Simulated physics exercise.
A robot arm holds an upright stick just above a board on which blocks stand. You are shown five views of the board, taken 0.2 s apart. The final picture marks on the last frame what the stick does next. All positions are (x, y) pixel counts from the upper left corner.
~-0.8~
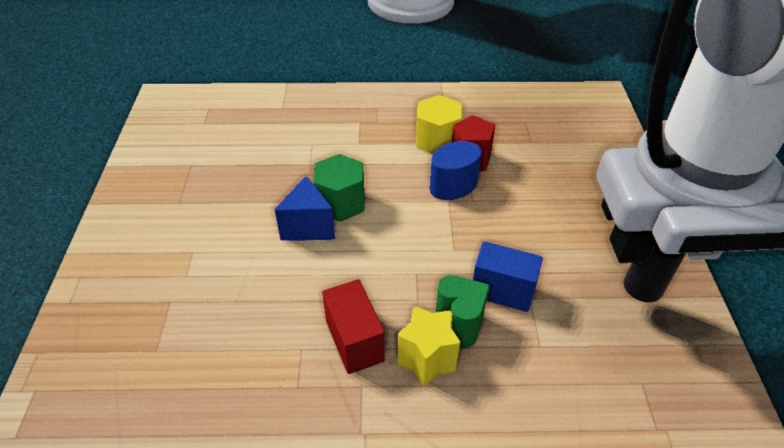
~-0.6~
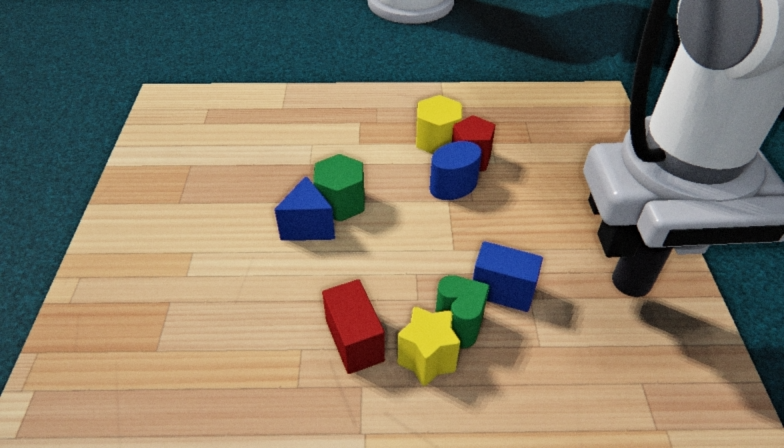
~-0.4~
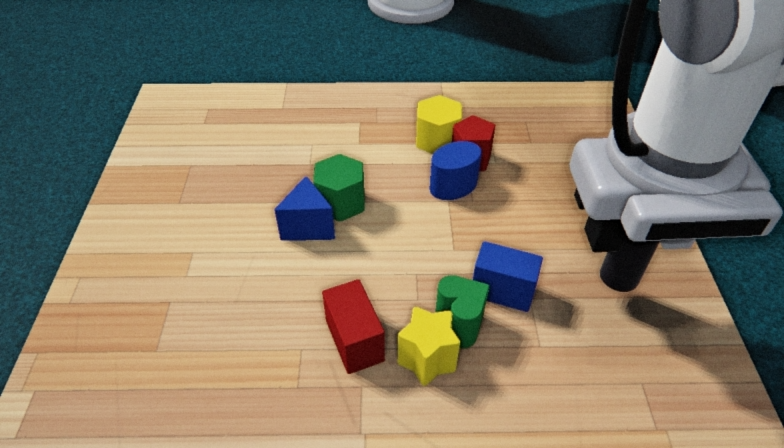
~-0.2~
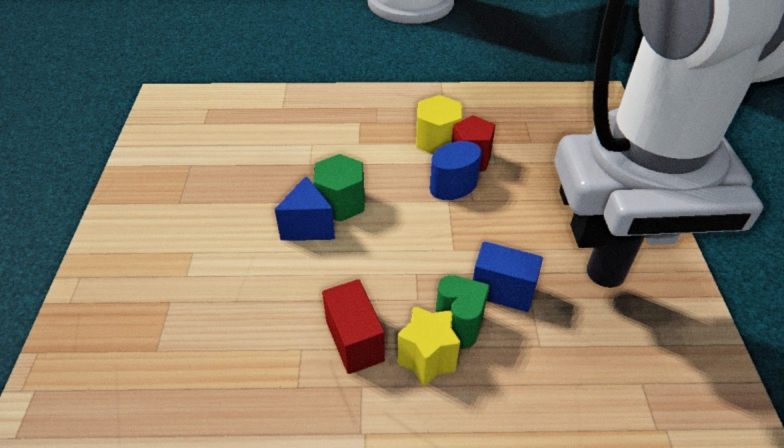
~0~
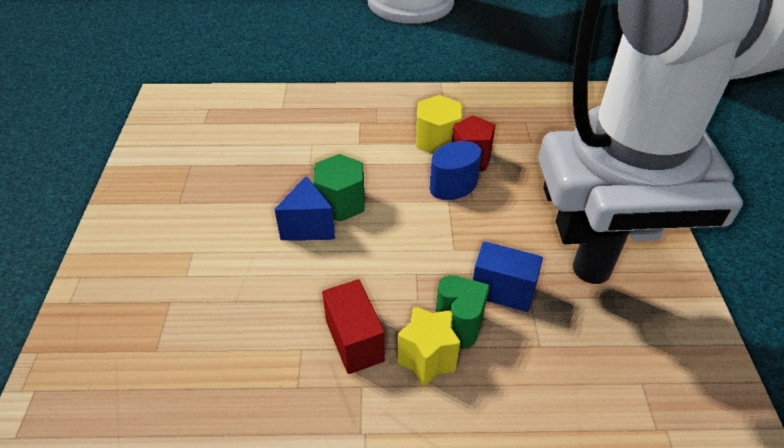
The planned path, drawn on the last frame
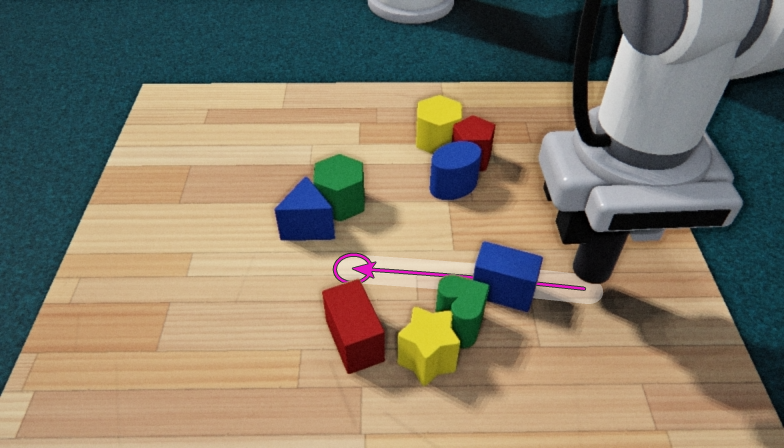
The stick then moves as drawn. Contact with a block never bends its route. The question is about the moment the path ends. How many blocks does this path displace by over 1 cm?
The number is two.
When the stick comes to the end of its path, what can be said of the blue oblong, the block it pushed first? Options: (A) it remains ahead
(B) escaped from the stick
Correct choice: B.
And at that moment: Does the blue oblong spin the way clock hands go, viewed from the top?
Going by the path, no.
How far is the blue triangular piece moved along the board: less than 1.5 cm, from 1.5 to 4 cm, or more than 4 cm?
Short of 1.5 cm.
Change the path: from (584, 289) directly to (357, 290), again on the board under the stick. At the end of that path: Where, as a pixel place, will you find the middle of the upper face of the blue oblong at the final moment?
(307, 276)
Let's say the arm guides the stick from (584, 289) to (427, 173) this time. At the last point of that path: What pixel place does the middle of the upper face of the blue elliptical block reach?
It is going to be at (421, 121).
The line goes in a line from (584, 289) to (353, 269).
On the path given first. One third of the way, stick (509, 261); blue oblong (462, 263), turned 15° anticlockwise.
Two thirds of the way, stick (429, 255); green heart-shaped block (461, 296), turned 15° anticlockwise; blue oblong (399, 273), turned 70° anticlockwise.
At the end, stick (352, 249); blue triangular piece unmoved; red oblong (334, 324), turned 40° anticlockwise; green heart-shaped block (461, 296), turned 15° anticlockwise; blue oblong (355, 278), turned 105° anticlockwise.
